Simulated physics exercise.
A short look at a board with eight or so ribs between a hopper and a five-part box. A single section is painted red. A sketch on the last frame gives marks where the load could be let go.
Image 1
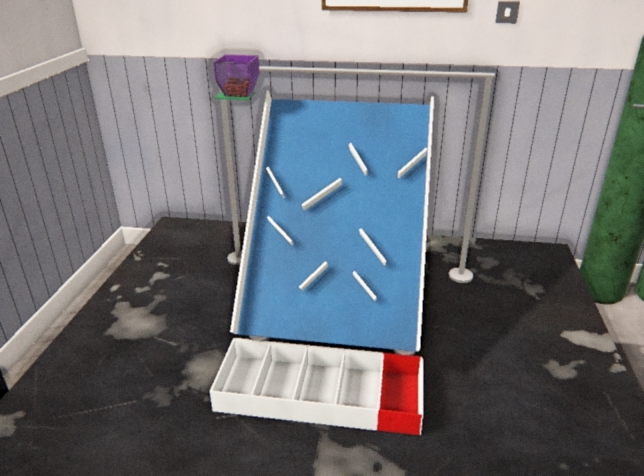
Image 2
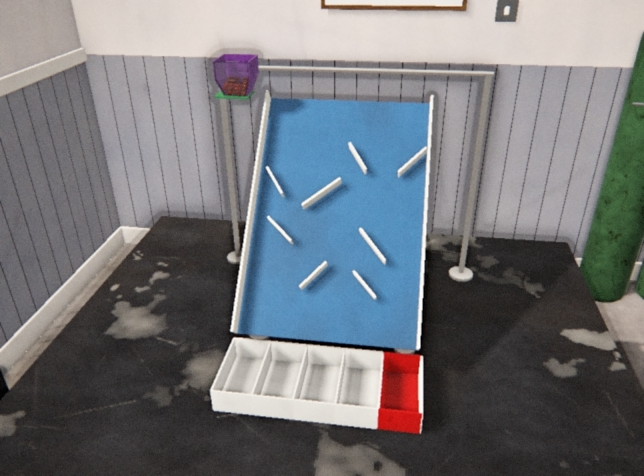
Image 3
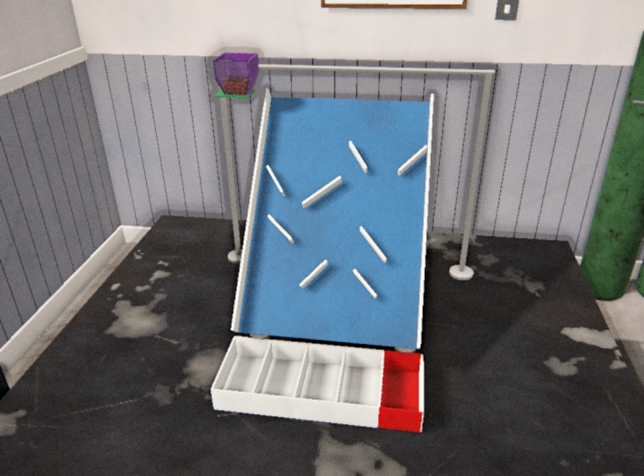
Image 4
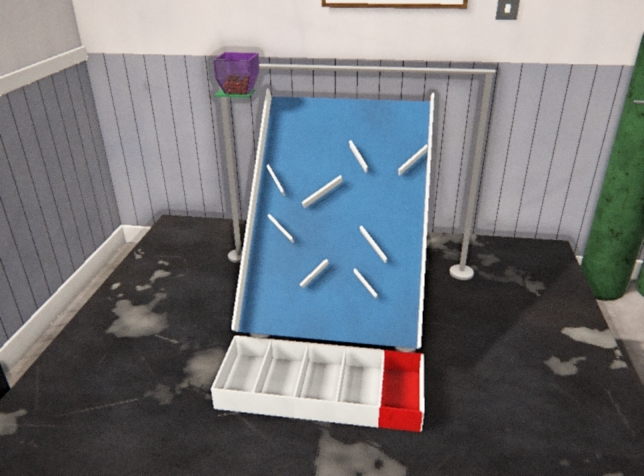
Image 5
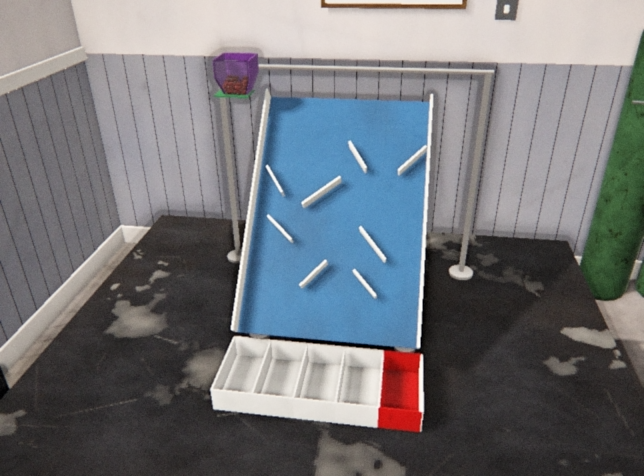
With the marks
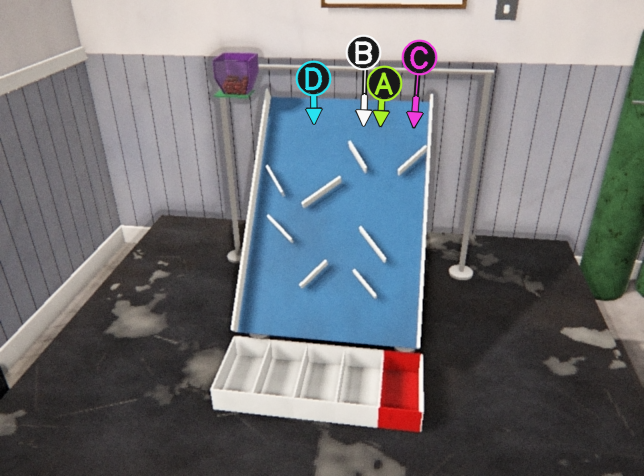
In a room with grey panelled walls and a dark, patchy floor, a sloping blue board with eight white ribs stands behind a five-part box, its far-right section red. A purple hopper holding small dark pieces sits at the upper left, and nothing noticeably moves from start to finish.
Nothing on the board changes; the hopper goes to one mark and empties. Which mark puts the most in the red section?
Best: A.
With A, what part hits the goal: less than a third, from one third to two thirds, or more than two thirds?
It is more than two thirds.
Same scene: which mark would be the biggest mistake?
It is D.
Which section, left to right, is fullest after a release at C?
It is the fifth one.
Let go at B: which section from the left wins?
The fifth.
On the marked copy, mark A meets the board at (380, 120); mark B meets the board at (363, 120); mark C meets the board at (414, 121); mark D meets the board at (314, 118).
Choosing A, all in the red section.
Choosing B, most in the red section, about a quarter in other sections.
Choosing C, about half in the red section, about a third in other sections, a stray few held on the board.
Choosing D, a stray few in the red section, nearly all in other sections.
